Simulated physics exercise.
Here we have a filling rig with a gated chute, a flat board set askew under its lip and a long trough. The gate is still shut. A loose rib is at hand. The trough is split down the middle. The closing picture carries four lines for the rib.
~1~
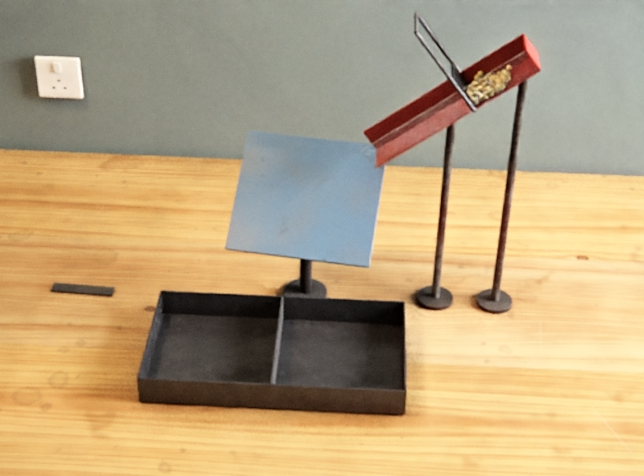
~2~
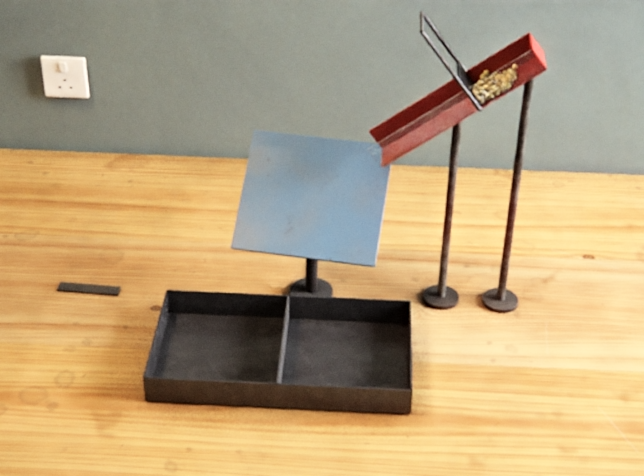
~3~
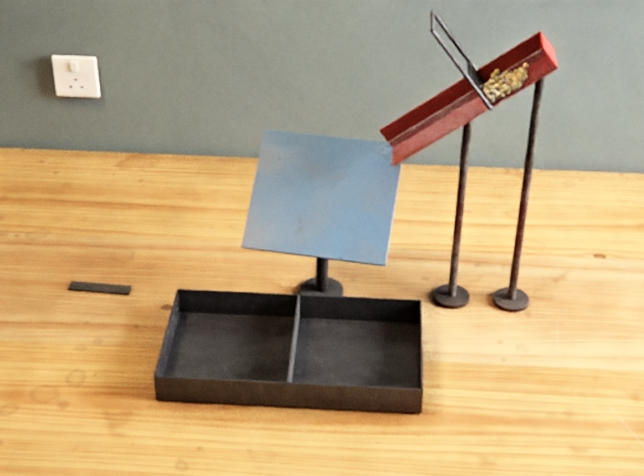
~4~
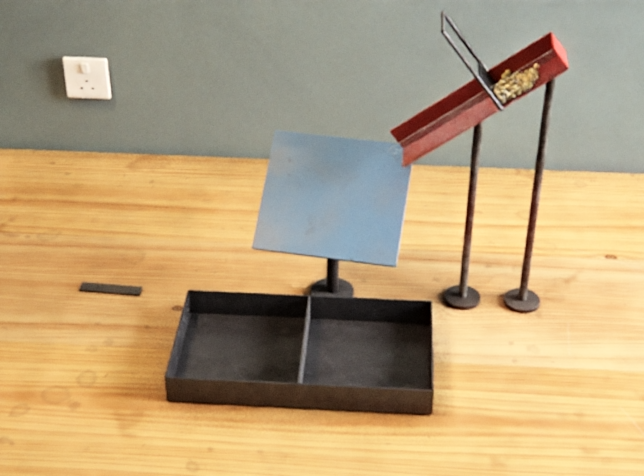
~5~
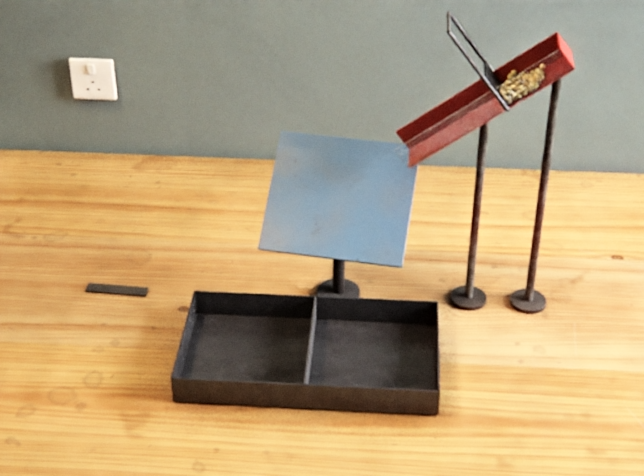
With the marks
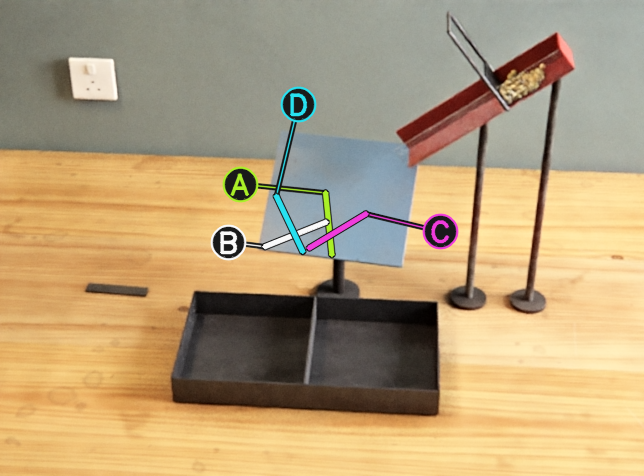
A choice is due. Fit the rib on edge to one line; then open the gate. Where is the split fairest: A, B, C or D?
Choose D.
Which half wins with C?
More lands on the left.
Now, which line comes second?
That is line B.
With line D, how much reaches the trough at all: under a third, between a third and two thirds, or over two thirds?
It is over two thirds.
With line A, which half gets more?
The right half.
On the marked copy, line A from (325, 192) to (331, 254); line B from (326, 222) to (264, 246); line C from (366, 213) to (309, 248); line D from (276, 196) to (302, 251).
With A, of what is caught, just a few in the left half, almost all in the right.
With B, of what is caught, the larger part in the left half, roughly a quarter in the right.
With C, of what is caught, almost all in the left half, just a few in the right.
With D, of what is caught, roughly half in the left half, roughly half in the right.
